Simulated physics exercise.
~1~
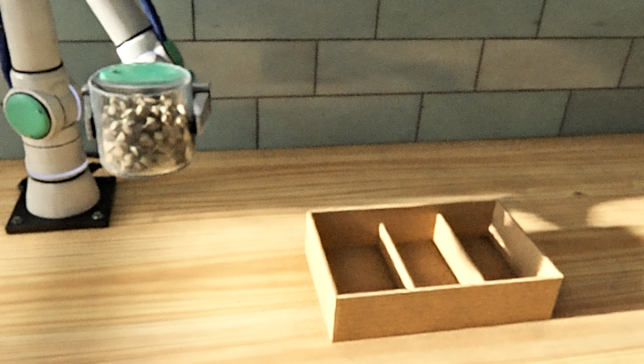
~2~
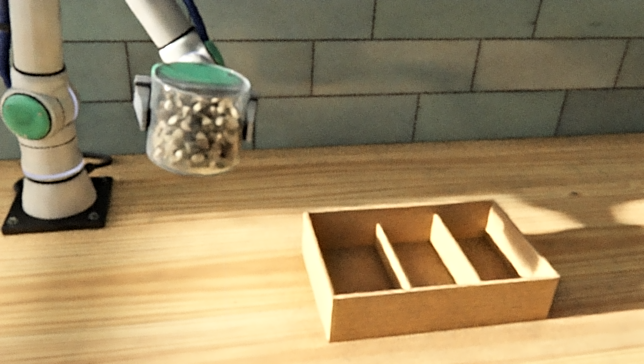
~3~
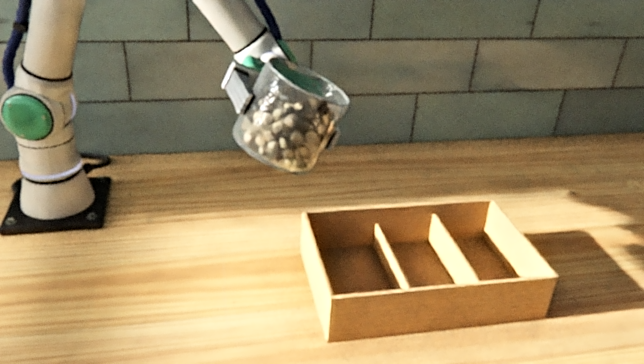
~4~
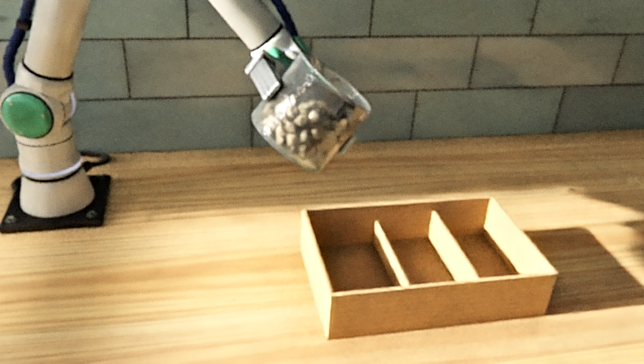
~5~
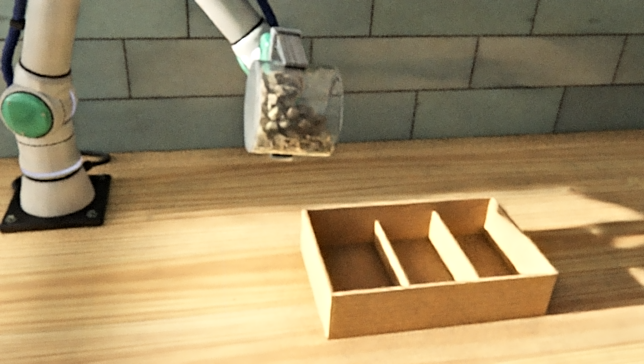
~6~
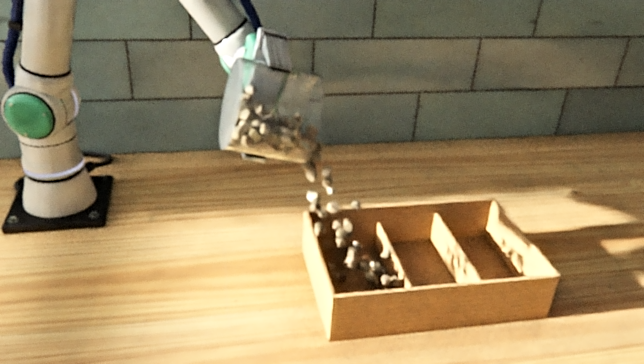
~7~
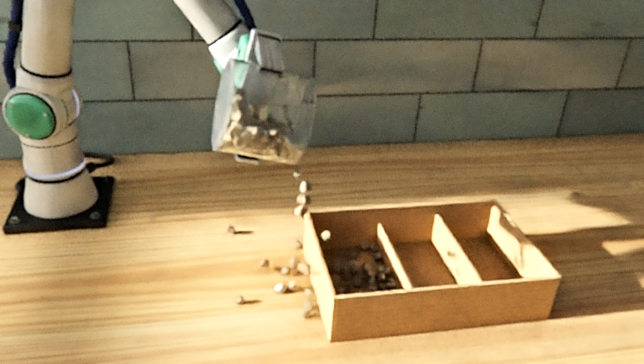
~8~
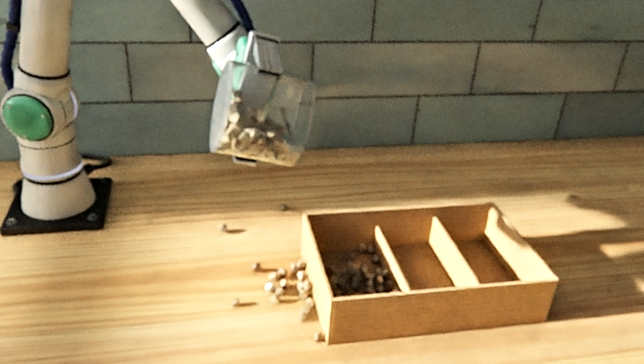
On a wooden counter, a robot arm tips a clear tumbler of pebbles over a divided box, spilling some outside its left end.
